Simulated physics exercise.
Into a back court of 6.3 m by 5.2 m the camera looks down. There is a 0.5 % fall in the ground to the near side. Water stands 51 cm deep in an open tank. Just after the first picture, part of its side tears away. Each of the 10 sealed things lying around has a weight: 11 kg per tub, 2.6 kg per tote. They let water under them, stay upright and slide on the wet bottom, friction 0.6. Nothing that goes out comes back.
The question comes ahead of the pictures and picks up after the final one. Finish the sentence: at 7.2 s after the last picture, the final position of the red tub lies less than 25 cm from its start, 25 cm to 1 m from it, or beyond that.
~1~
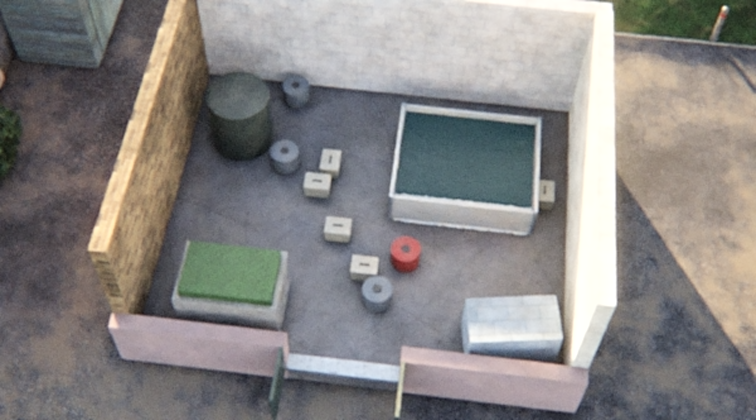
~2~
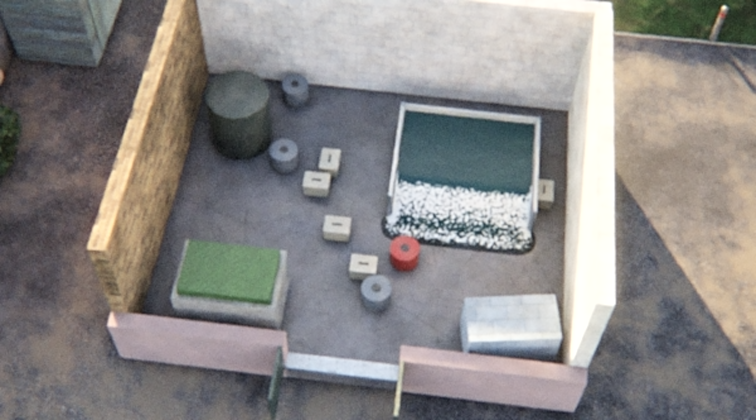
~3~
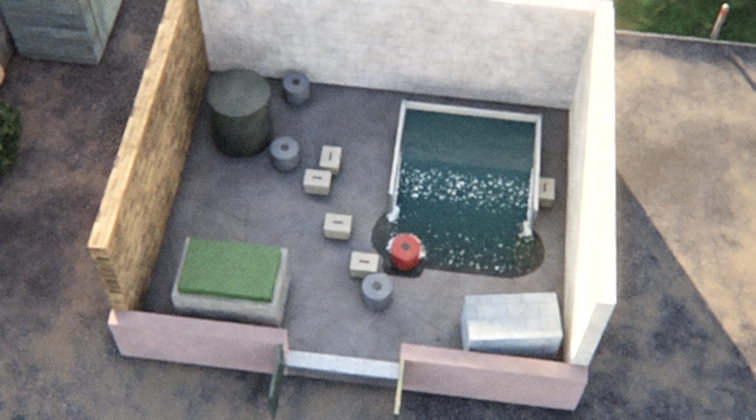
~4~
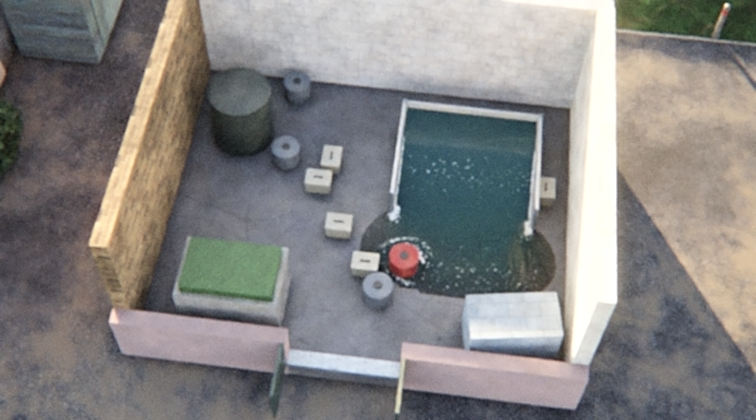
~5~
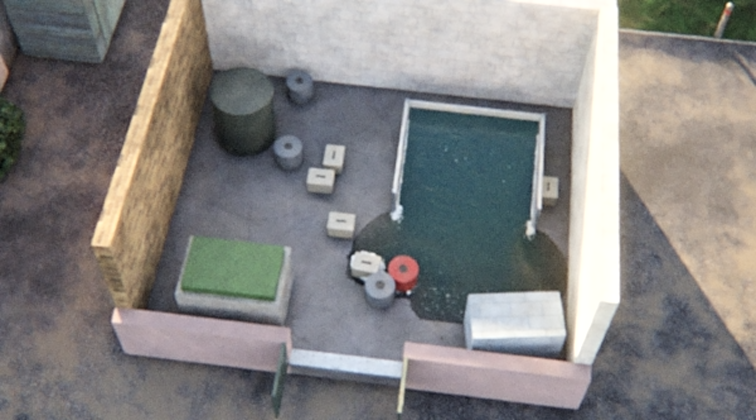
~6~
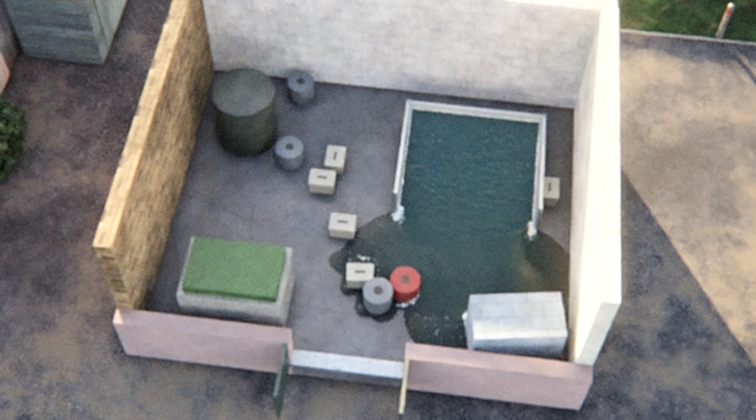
The final position of the red tub lies beyond 1 m from its start.
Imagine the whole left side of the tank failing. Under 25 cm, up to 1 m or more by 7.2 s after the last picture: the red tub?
Result: Red tub displaced a little.
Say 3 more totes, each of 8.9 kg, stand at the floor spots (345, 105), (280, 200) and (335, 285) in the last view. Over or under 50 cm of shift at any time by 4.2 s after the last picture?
In sequence: Stays within; stays within; goes beyond.
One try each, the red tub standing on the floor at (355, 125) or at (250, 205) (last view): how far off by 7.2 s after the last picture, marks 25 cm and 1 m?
At the first spot it keeps its position; at the second it keeps its position.
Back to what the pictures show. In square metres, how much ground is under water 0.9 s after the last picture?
Around 13 m2 of it.
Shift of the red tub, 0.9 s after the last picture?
About 200 cm by then.
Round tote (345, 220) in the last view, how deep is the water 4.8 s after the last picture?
Depth: Near 2 cm.
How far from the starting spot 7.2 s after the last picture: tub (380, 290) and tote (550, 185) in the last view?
First one washed out, then 400 cm for the second.
Then, 0.9 s after the last picture the red tub is near (383, 348), 1.8 m from its start, afloat; 0 of 10 are out; 2 afloat.
Then, 2.8 s after the last picture the red tub has gone out; 2 of 10 are out; 2 afloat.
Then, 4.8 s after the last picture the red tub has gone out; 2 of 10 are out; 3 afloat.
Then, 7.2 s after the last picture the red tub has gone out; 3 of 10 are out; 1 afloat.
